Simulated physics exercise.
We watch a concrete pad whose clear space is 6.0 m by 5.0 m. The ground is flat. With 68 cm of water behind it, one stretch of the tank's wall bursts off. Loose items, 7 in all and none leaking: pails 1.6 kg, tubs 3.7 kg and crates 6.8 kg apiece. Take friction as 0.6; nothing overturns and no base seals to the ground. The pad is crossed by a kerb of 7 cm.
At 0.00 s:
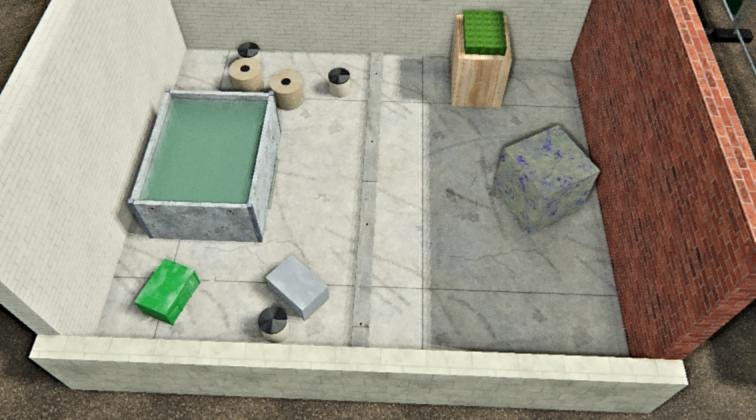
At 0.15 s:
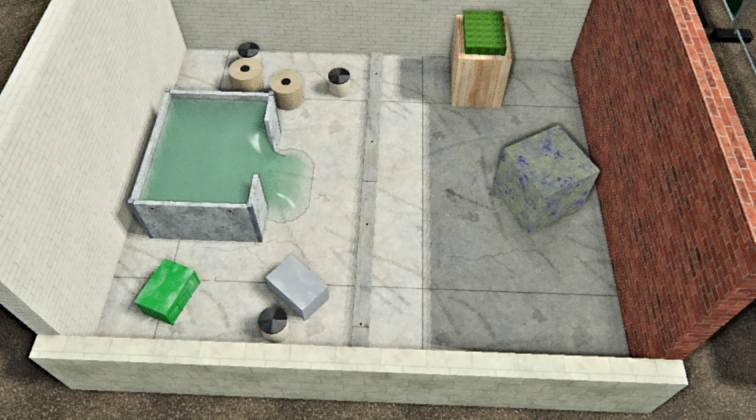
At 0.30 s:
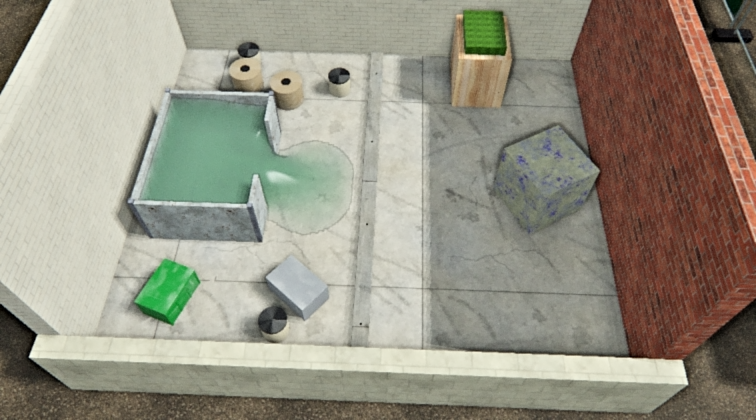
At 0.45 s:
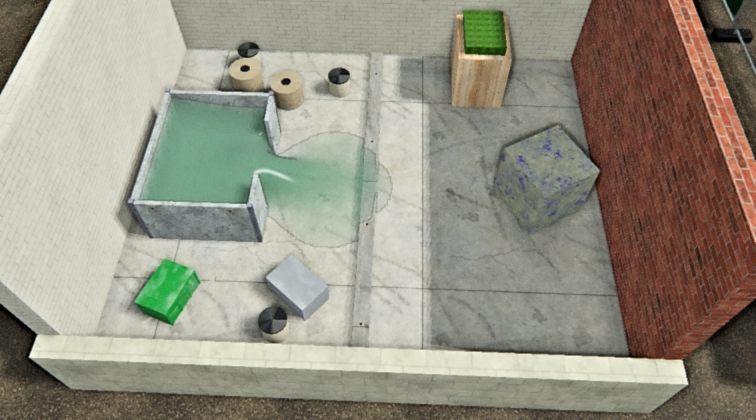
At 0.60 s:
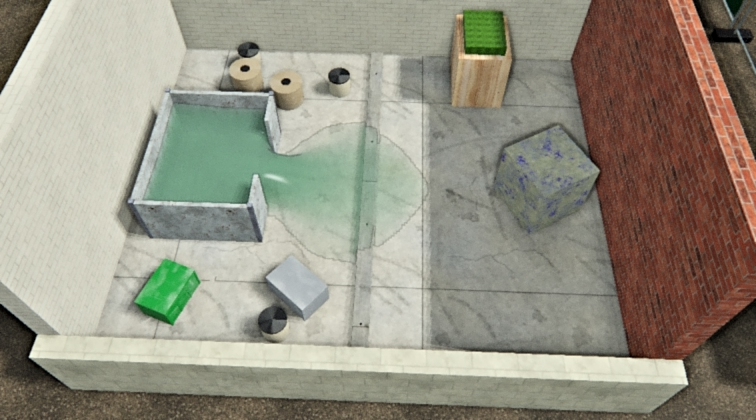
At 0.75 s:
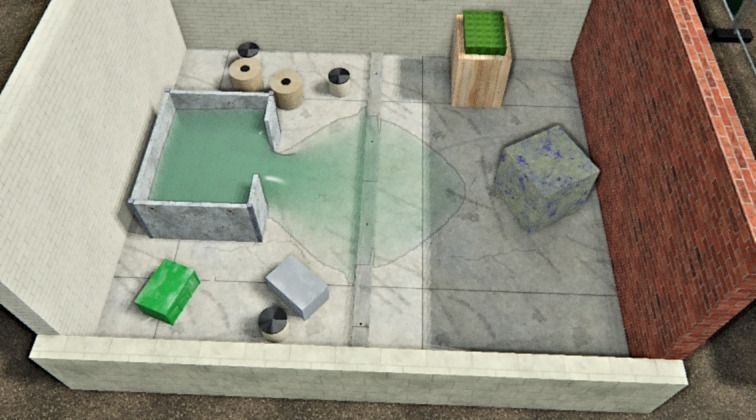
Green water pouring through a gap in a tank's right wall, spreading across a walled pad and over a low kerb.
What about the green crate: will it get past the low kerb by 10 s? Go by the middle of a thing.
Green crate falls short.
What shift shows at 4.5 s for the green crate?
About 0 cm.
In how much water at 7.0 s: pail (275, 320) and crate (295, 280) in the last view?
Roughly 3 and 3 cm.
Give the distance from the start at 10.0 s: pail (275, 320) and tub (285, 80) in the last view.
In turn: 150 cm, 30 cm.
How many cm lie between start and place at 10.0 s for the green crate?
About 50 cm.
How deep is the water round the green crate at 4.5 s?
Roughly 2 cm.
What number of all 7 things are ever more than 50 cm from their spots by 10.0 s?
5 of them.
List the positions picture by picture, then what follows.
The first frame shows the green crate at (165, 285) rests on the ground; 2.3 m2 under water; 0 of 7 have shifted.
The second frame shows the green crate at (165, 285), on the bottom; water covers 2.8 m2; 0 of 7 have shifted.
The third frame shows the green crate at (165, 285) rests on the ground; water covers 3.6 m2; 0 of 7 have shifted.
The fourth frame shows the green crate at (165, 285), on the bottom; 4.4 m2 under water; 0 of 7 have shifted.
The fifth frame shows the green crate at (165, 285), on the bottom; water covers 5.4 m2; 0 of 7 have shifted.
The sixth frame shows the green crate at (165, 285) rests on the ground; water covers 6.6 m2; 0 of 7 have shifted.
After 2.0 s the green crate is near (165, 285), 0.0 m from its start, aground; 0 of 7 are over the mark; 0 afloat.
After 4.5 s the green crate is near (165, 285), 0.0 m from its start, aground; 0 of 7 are over the mark; 1 afloat.
After 7.0 s the green crate is near (158, 282), 0.1 m from its start, aground; 0 of 7 are over the mark; 4 afloat.
After 10.0 s the green crate is near (150, 251), 0.5 m from its start, afloat; 0 of 7 are over the mark; 7 afloat.
